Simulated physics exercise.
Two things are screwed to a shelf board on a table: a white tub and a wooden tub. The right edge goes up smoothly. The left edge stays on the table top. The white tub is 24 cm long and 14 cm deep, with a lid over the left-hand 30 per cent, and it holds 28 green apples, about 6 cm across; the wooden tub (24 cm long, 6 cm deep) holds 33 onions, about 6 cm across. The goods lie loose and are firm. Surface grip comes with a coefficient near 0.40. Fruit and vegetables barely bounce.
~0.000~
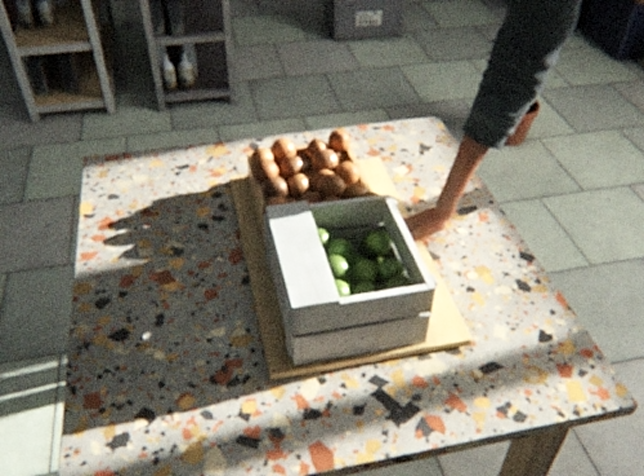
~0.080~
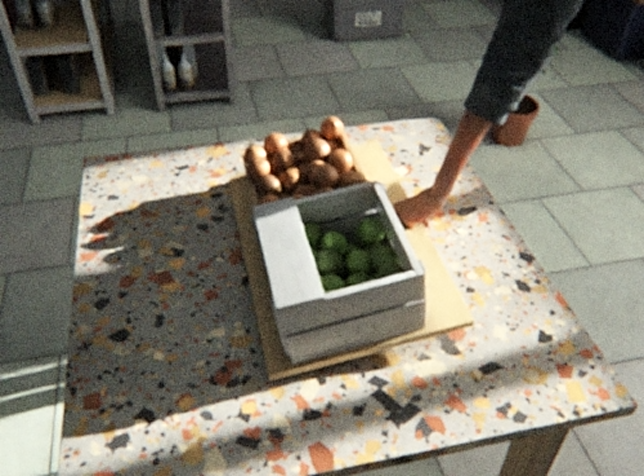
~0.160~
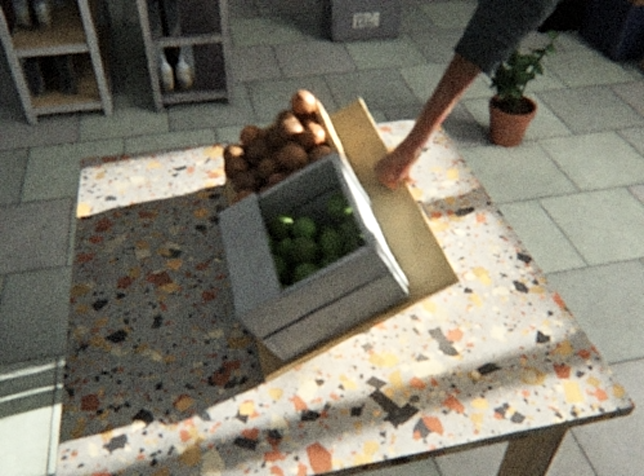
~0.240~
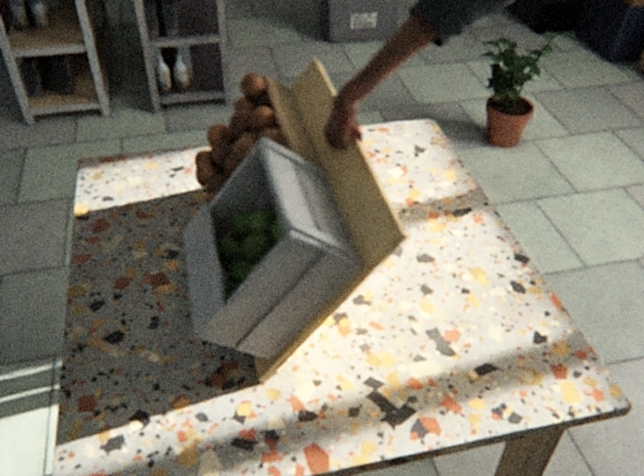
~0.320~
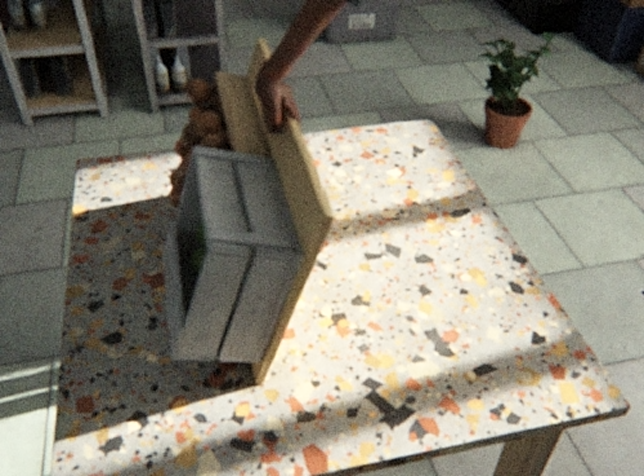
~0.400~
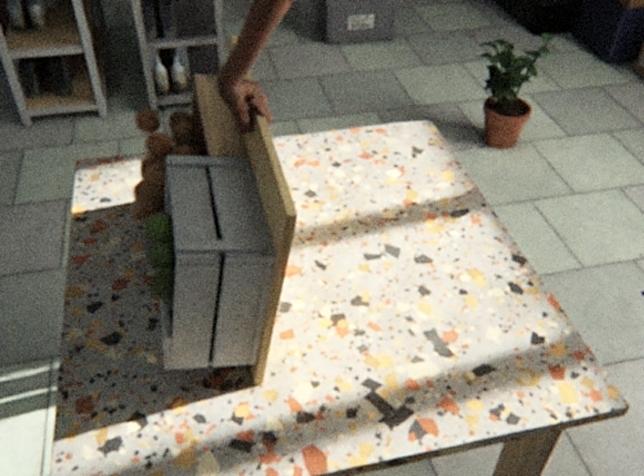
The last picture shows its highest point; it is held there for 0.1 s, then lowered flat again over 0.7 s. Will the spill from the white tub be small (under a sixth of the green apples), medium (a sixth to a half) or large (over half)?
Medium.
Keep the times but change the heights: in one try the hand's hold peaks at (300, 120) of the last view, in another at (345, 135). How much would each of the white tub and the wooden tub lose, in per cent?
The white tub would lose 10 per cent in the first try and 0 per cent in the second, the wooden tub 70 and then 50 per cent.
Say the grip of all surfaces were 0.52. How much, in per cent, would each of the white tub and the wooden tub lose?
White tub 30, wooden tub 90 per cent.
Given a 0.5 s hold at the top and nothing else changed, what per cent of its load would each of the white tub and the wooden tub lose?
In that case you'd see white tub shed 20 percent of its load and wooden tub shed 80 percent.
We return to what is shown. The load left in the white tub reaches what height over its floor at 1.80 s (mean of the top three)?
Roughly 10 cm.
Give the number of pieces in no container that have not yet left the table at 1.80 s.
The count is about 12.
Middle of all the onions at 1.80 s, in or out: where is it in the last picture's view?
Somewhere around pixel (51, 446).
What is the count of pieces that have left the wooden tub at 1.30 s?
Wooden tub - close to 30.
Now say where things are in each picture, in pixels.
In the first frame (each is followed by its nearest rim corner in this view, unless another is named; the camera pans a little), white tub, (299, 307); wooden tub (by its farthest rim corner), (343, 142); 0° from level; none out.
In the second frame, white tub, (285, 307); wooden tub, (337, 129); 8° from level.
In the third frame, white tub, (246, 313); 28° from level.
In the fourth frame, white tub, (204, 331); 52° from level.
In the fifth frame, white tub, (178, 352); 72° from level; 11 out, the lowest onion at (181, 197).
In the sixth frame, white tub, (170, 362); 80° from level; 23 out.
After 0.62 s, tilt 74°; white tub 21 in, 7 out and wooden tub 5 in, 28 out.
After 0.90 s, tilt 31°; white tub 21 in, 7 out and wooden tub 5 in, 28 out.
After 1.30 s, tilt 0°; white tub 21 in, 7 out and wooden tub 5 in, 28 out.
Outcome (at 1.80 s), white tub 21 in, 7 out and wooden tub 5 in, 28 out. Asked share, 7 of 28, 25 per cent.
